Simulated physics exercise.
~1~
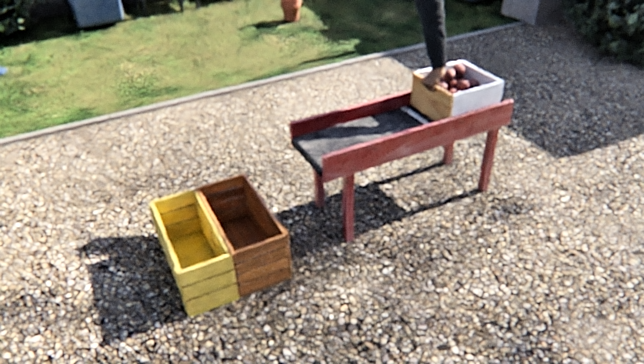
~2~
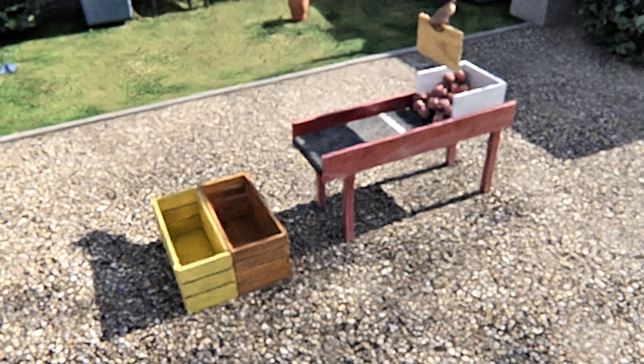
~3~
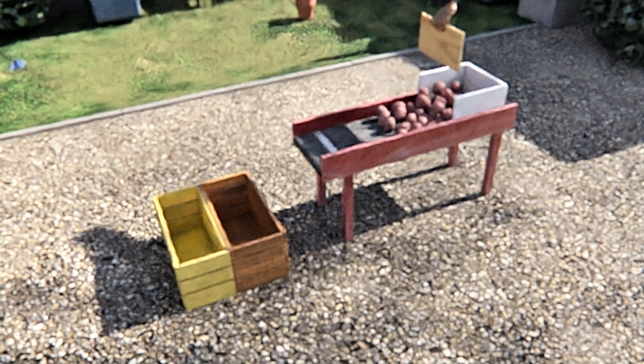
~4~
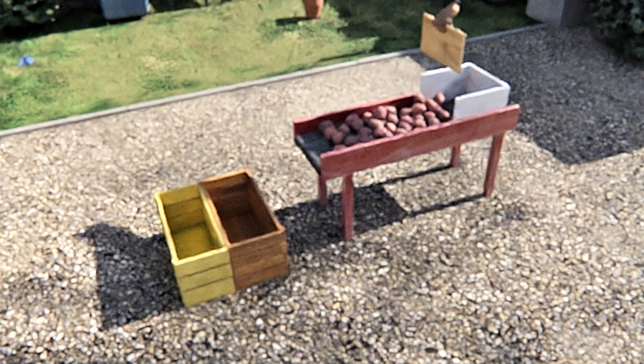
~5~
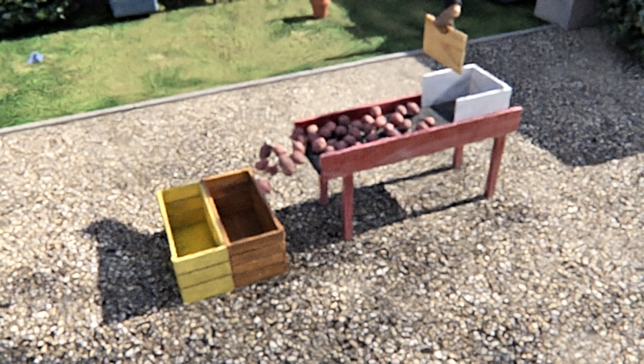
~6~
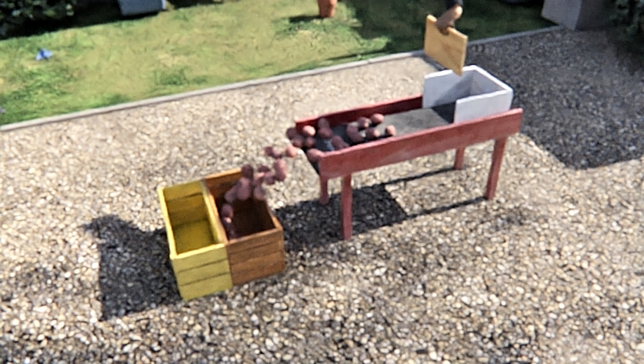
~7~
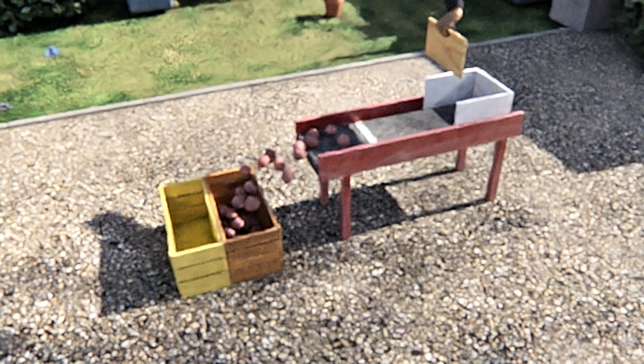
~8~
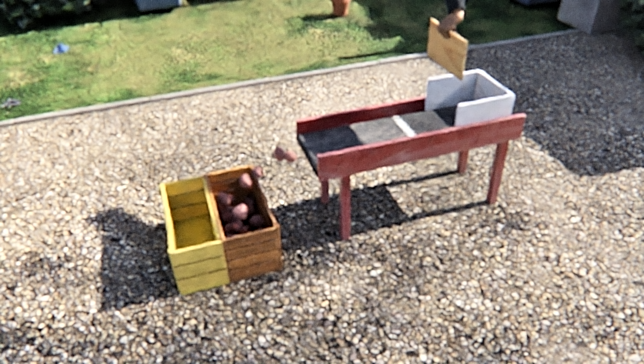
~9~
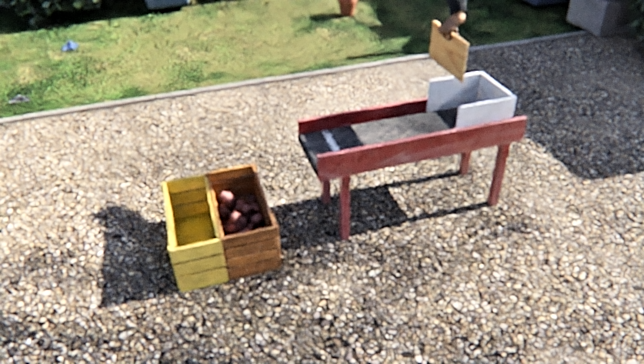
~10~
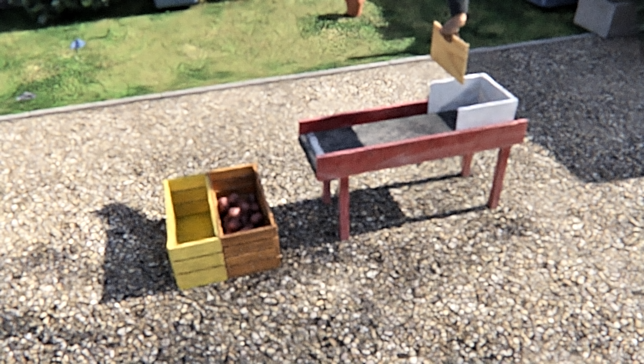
On a sunlit gravel patch beside a strip of lawn, a low red-sided conveyor table stands with a white pen at its right end, while a yellow tub and a brown wooden tote sit side by side to the left. A hand lifts a wooden gate from the pen, and dark red potatoes spill out onto the belt. They spread along it as they travel left, then tumble off the end in a loose stream. The potatoes drop into the wooden tote until the belt is bare. At the end they lie still there, and the yellow tub remains empty.
